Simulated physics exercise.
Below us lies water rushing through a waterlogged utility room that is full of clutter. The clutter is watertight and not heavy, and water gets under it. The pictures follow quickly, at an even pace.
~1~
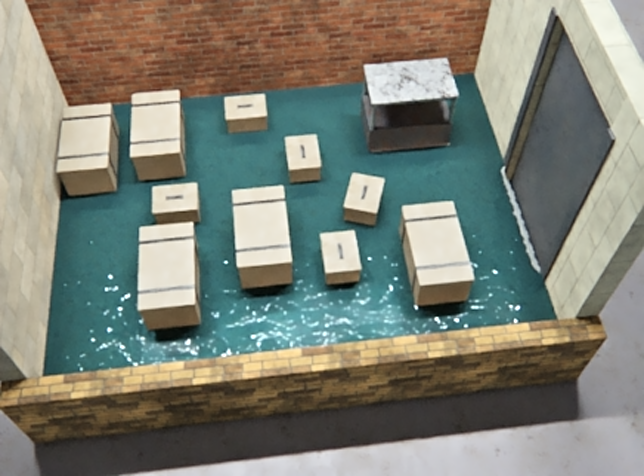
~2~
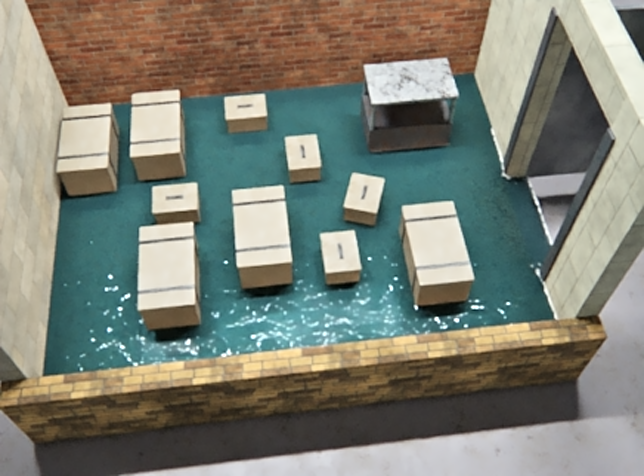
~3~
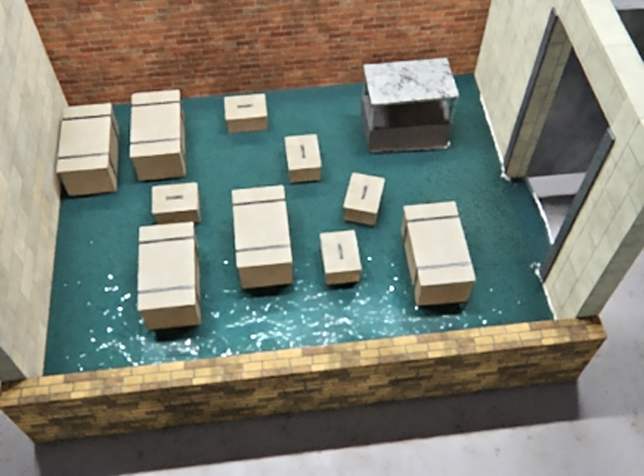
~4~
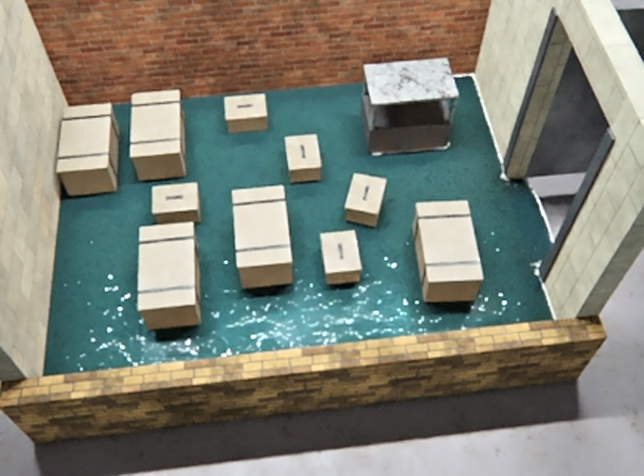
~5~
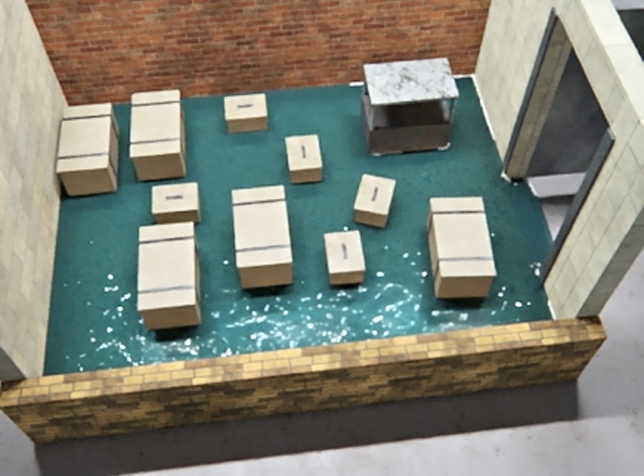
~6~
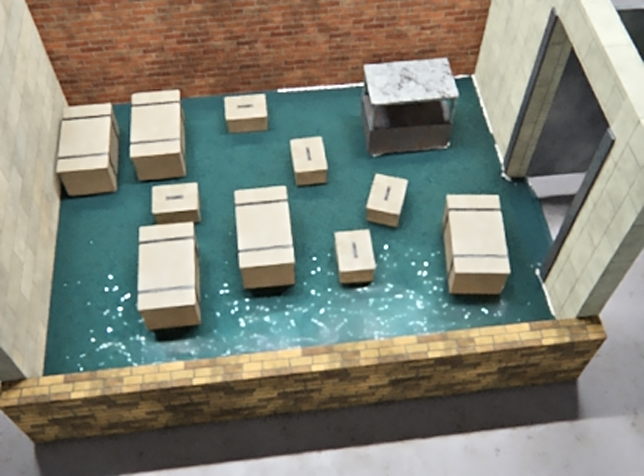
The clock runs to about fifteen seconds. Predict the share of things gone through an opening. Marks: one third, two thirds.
That comes to one to two thirds.
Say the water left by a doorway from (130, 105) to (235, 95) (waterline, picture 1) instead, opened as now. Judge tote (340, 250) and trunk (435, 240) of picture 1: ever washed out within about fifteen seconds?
In that order: No, left behind.
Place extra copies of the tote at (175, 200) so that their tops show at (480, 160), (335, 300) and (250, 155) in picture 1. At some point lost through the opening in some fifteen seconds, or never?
One after the other: Out, washed out, through.
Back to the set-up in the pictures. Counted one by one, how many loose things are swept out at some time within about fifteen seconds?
It comes to 5.
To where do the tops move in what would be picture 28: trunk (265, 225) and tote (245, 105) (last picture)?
Around (535, 210) and (334, 122).
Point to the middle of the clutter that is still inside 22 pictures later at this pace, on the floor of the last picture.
Close to (293, 206).
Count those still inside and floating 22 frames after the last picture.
6 of them.
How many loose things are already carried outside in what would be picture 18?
That makes 3.
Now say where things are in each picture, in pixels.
In the first picture, a trunk at (437, 242) floats; a tote at (364, 193), afloat; 0 of 10 have shifted.
In the second picture, a trunk at (437, 242) floats; a tote at (364, 193) floats; 0 of 10 have shifted.
In the third picture, a trunk at (439, 242) floats; a tote at (364, 193), afloat; 0 of 10 have shifted.
In the fourth picture, a trunk at (449, 240), afloat, close to its start; a tote at (366, 193), afloat; 1 of 10 have shifted.
In the fifth picture, a trunk at (462, 235), afloat, close to its start; a tote at (375, 194), afloat, close to its start; 2 of 10 have shifted.
In the sixth picture, a trunk at (478, 232) floats, a stride from its start; a tote at (387, 194), afloat, close to its start; 4 of 10 have shifted.
A moment on, 0 of 10 are out; 10 afloat.
Next, 3 of 10 are out; 7 afloat.
Later, 4 of 10 are out; 6 afloat.
In the end, 5 of 10 are out; 5 afloat.
